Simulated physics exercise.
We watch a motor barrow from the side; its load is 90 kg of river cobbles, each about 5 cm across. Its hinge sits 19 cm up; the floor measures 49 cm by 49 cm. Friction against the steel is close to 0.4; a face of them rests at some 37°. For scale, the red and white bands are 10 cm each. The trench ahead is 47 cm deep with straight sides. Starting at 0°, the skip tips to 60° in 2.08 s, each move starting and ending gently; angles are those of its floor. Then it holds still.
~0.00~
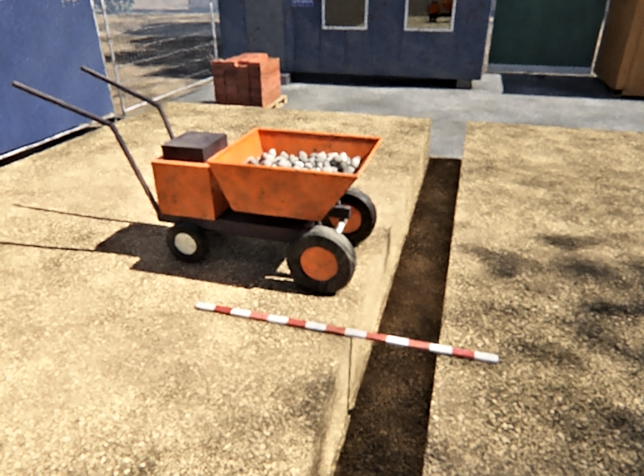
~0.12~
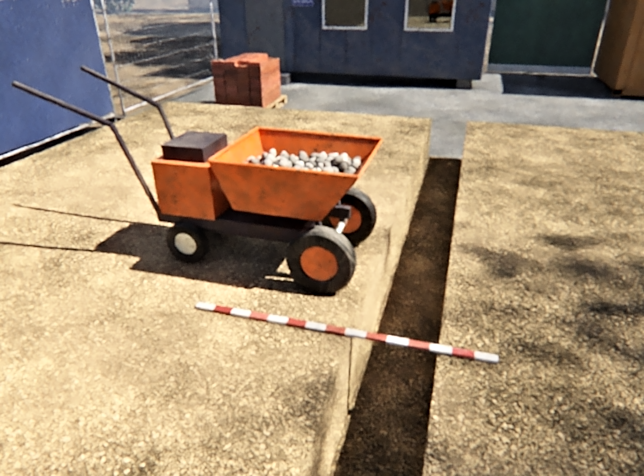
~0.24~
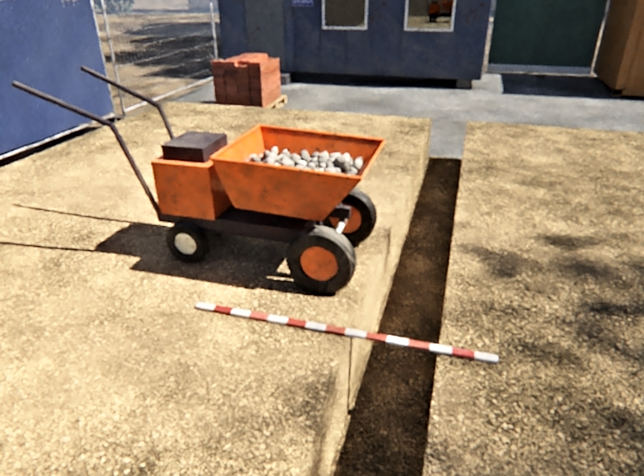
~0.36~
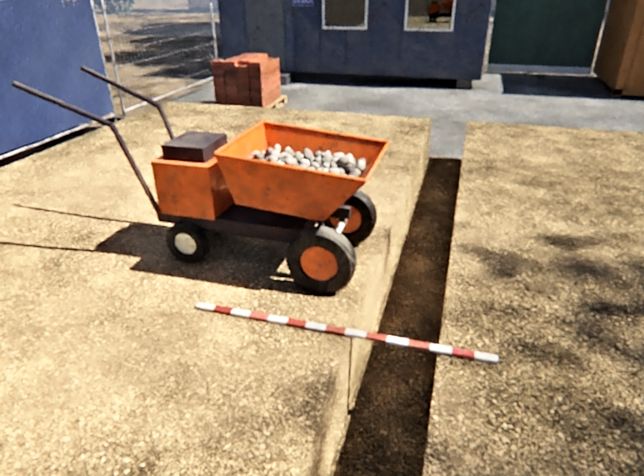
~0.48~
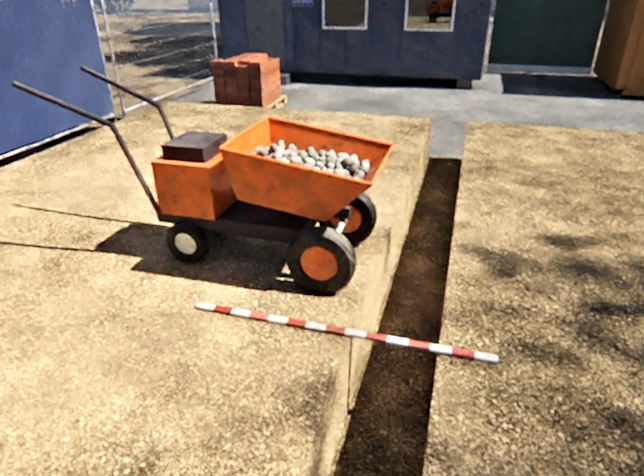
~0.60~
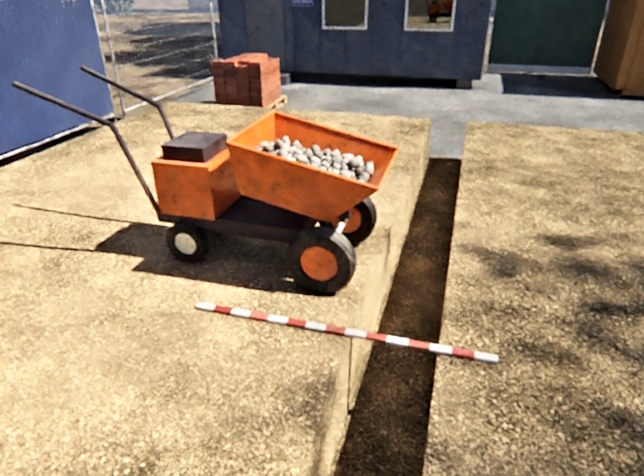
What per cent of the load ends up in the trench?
Close to 36 in a hundred.
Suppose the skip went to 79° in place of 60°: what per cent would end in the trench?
In that case some 55 per cent.
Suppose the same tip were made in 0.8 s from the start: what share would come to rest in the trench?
In that case some 30 per cent.
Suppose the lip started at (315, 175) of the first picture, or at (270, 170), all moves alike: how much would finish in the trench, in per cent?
About 60 and 40 per cent.
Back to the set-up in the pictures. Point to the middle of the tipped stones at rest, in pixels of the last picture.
Their middle is at about (434, 338).
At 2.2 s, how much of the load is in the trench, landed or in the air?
About 5 per cent by then.
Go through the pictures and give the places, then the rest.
The skip is at 0°, its lip at (357, 177); the top of the load is at (321, 162), in the first picture.
Lip at (358, 177), floor tilted 1°, highest stones at (315, 161); the stones move at 0.1 m/s on average, in the second picture.
The skip is at 2°, its lip at (361, 179); the top of the load is at (309, 160); the stones move at 0.1 m/s on average, in the third picture.
The skip is at 5°, its lip at (366, 181); the top of the load is at (300, 157); the stones move at 0.2 m/s on average, in the fourth picture.
Lip at (371, 185), floor tilted 8°, highest stones at (293, 154); the stones move at 0.2 m/s on average, in the fifth picture.
Lip at (378, 189), floor tilted 12°, highest stones at (289, 149); the stones move at 0.3 m/s on average, in the sixth picture.
After 1.6 s the floor is at 51°; 100 % in the skip; the foremost stones are at (405, 214).
After 2.2 s the floor is at 60°; 88 % in the skip, 6 % in the trench, 7 % past the trench; the foremost stones are at (468, 277).
After 2.5 s the floor is at 60°; 67 % in the skip, 14 % in the trench, 20 % past the trench; the foremost stones are at (517, 286).
After 4.5 s the floor is at 60°; 40 % in the skip, 36 % in the trench, 24 % past the trench; the foremost stones are at (543, 294).
